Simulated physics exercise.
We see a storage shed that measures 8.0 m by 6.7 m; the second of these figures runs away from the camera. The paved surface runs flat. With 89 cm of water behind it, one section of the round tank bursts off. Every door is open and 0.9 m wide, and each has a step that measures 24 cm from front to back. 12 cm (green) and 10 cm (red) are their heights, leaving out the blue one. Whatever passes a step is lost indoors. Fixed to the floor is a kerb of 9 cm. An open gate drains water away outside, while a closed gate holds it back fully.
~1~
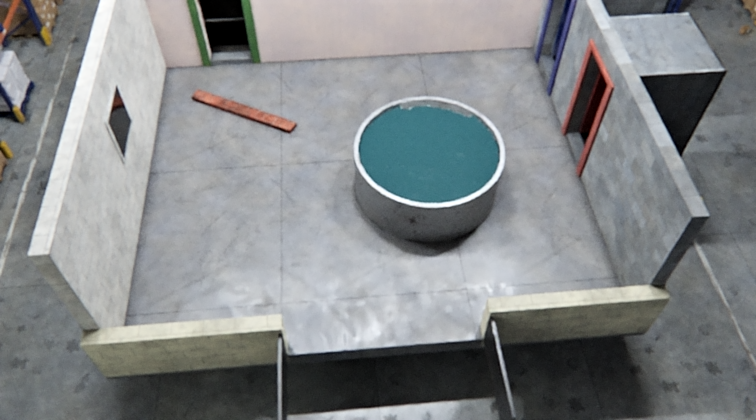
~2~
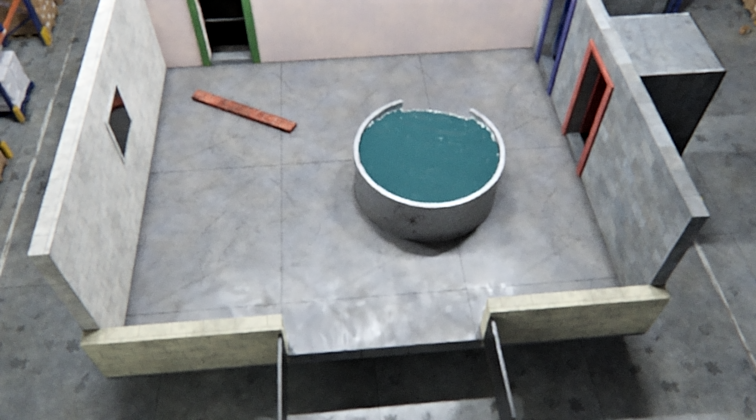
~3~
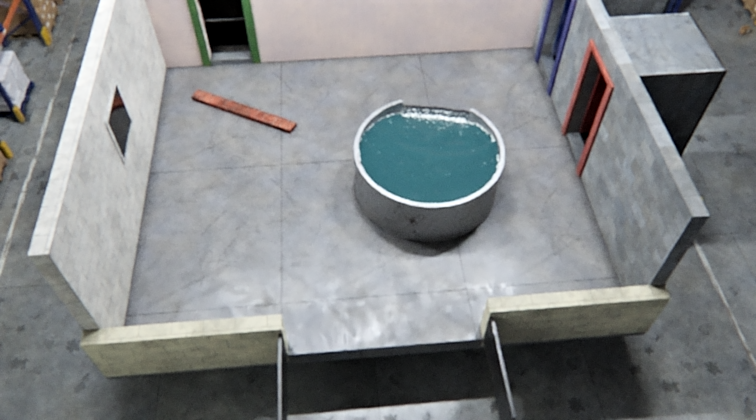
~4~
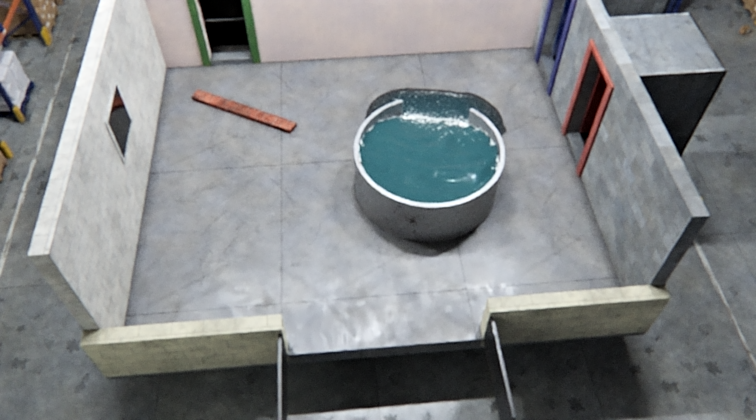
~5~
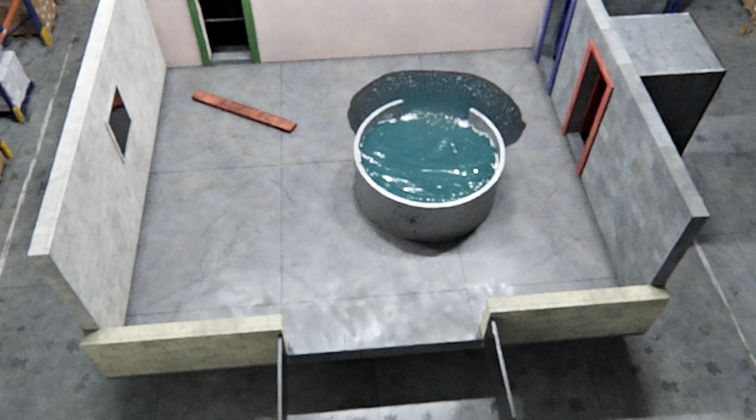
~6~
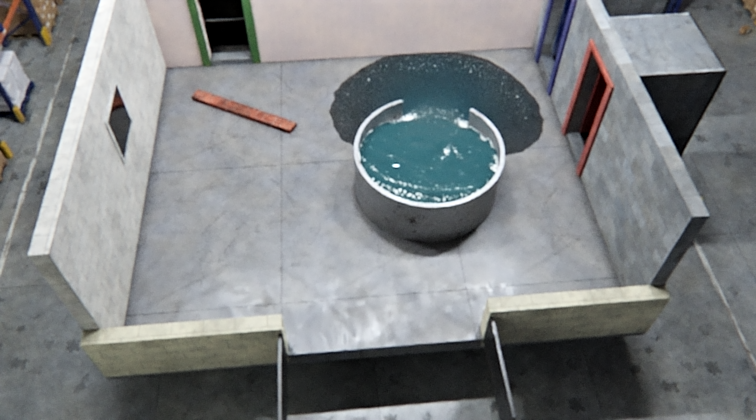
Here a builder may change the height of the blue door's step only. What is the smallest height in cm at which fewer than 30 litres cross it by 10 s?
About 32 cm.
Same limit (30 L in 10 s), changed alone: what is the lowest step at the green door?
Door green, min height approx. 12.5 cm.
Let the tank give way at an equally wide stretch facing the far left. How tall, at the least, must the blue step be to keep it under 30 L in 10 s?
It should stand roughly 7.5 cm high.
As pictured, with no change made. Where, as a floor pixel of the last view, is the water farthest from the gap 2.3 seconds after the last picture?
Pixel: About (167, 68).
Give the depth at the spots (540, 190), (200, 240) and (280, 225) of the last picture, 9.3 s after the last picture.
First 6, then 3, then 7 cm.
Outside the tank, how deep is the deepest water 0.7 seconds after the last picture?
Max depth: About 57 cm.
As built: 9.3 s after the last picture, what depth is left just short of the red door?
The depth there is around 6.0 cm.
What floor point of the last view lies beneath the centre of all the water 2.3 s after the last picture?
The water is centred around (428, 120) in the last picture's pixels.
Then, 0.7 s after the last picture water covers 25 % of the floor, deepest (57 cm) near (530, 48); 18 cm at the blue door, 0 litres in over its 22 cm step.
Then, 2.3 s after the last picture water covers 35 % of the floor, deepest (38 cm) near (522, 48); 31 cm at the blue door, 85 litres in over its 22 cm step.
Then, 9.3 s after the last picture water covers 100 % of the floor, deepest (14 cm) near (175, 68); 10 cm at the blue door, 131 litres in over its 22 cm step.
At the blue door as built, the water peaked near 39 cm, 1.3 s after the last picture.
With a step of 29.5 cm, 46 litres would have come in within the 10 s; with 39.5 cm, 9 litres. So under 30 litres takes about 32 cm.
